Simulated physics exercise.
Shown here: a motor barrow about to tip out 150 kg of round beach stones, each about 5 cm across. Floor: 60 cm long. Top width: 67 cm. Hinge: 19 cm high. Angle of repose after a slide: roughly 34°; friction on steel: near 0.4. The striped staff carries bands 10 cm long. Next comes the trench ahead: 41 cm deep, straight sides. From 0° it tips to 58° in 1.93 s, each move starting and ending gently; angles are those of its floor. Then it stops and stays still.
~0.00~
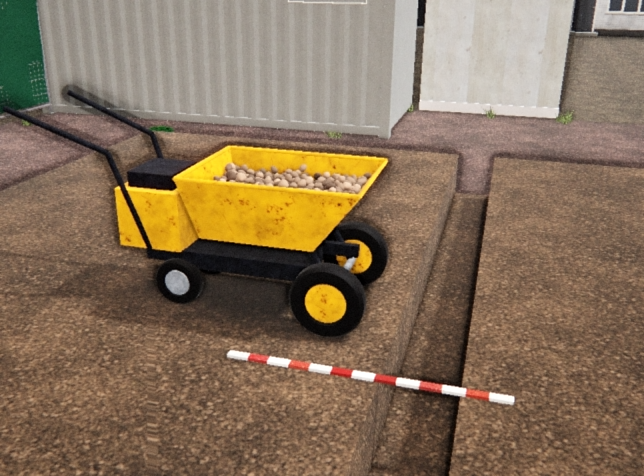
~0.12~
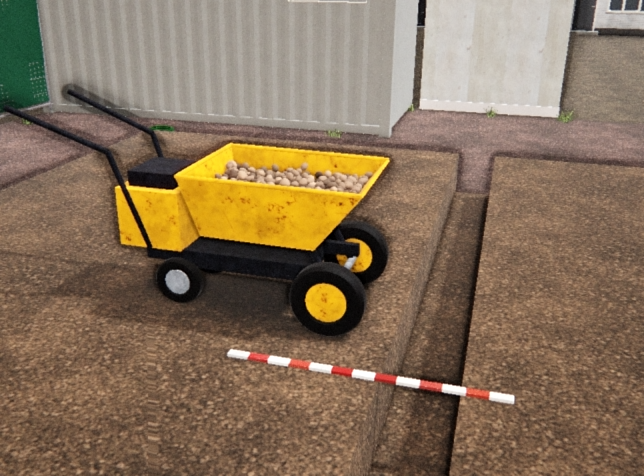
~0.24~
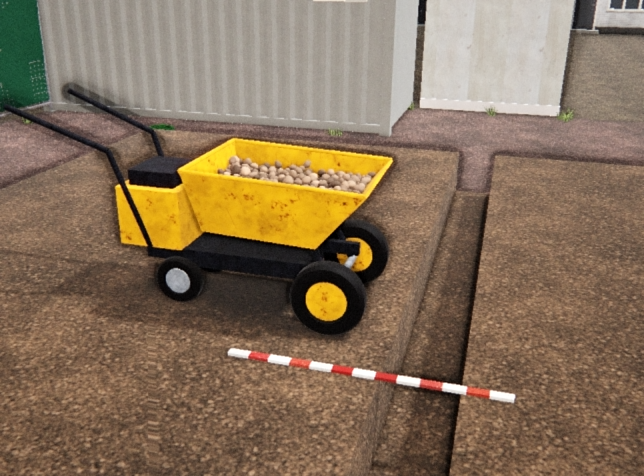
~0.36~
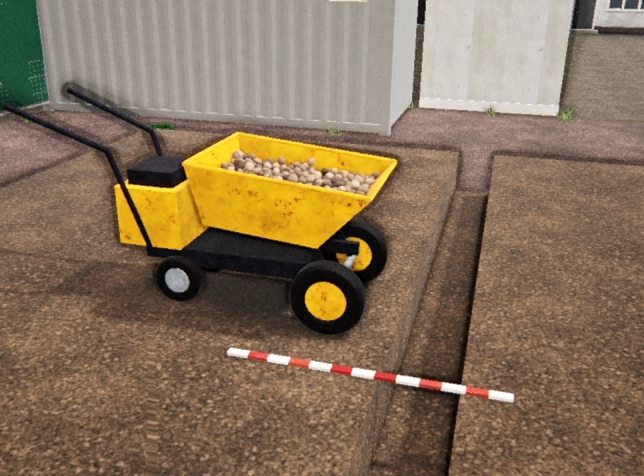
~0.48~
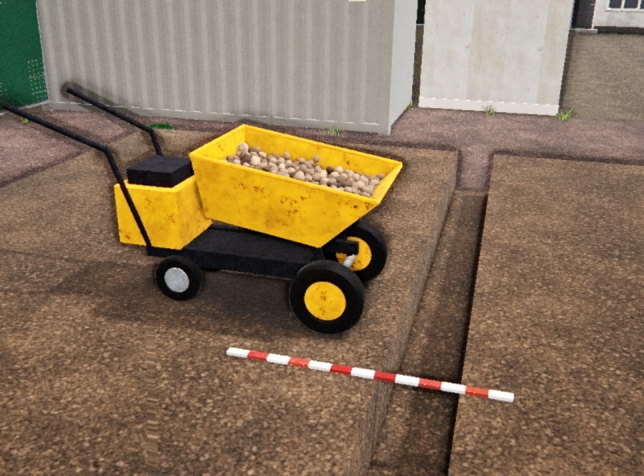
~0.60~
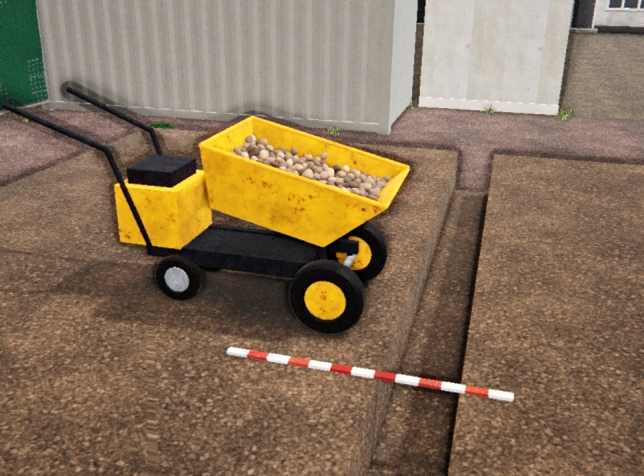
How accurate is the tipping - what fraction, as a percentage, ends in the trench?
Close to 38 in every hundred.
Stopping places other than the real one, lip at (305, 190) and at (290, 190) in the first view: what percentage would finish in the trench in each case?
About 75 per cent first, then about 75 per cent.
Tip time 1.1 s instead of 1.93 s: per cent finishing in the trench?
In that case, around 30%.
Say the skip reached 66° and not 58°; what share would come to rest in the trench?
Around 40 per cent would finish in the trench.
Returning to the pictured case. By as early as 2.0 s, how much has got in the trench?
I'd put it near 5 per cent.
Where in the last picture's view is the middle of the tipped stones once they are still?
Somewhere near pixel (477, 321).
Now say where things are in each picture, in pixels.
The first picture shows lip at (360, 197), floor tilted 0°, highest stones at (293, 178).
In the second picture, the skip is at 1°, its lip at (362, 197); the top of the load is at (275, 173); the stones move at 0.1 m/s on average.
The third picture shows lip at (366, 197), floor tilted 2°, highest stones at (261, 169); the stones move at 0.2 m/s on average.
In the fourth picture, the skip is at 5°, its lip at (371, 199); the top of the load is at (249, 164); the stones move at 0.3 m/s on average.
The fifth picture shows lip at (378, 203), floor tilted 9°, highest stones at (244, 154); the stones move at 0.3 m/s on average.
In the sixth picture, the skip is at 13°, its lip at (386, 207); the top of the load is at (250, 146); the stones move at 0.4 m/s on average.
After 1.5 s the floor is at 49°; 100 % in the skip; the foremost stones are at (434, 246).
After 2.0 s the floor is at 58°; 77 % in the skip, 6 % in the trench, 17 % past the trench; the foremost stones are at (535, 340).
After 2.4 s the floor is at 58°; 54 % in the skip, 11 % in the trench, 35 % past the trench; the foremost stones are at (621, 353).
After 4.3 s the floor is at 58°; 22 % in the skip, 38 % in the trench, 40 % past the trench; the foremost stones are past the picture's edge.
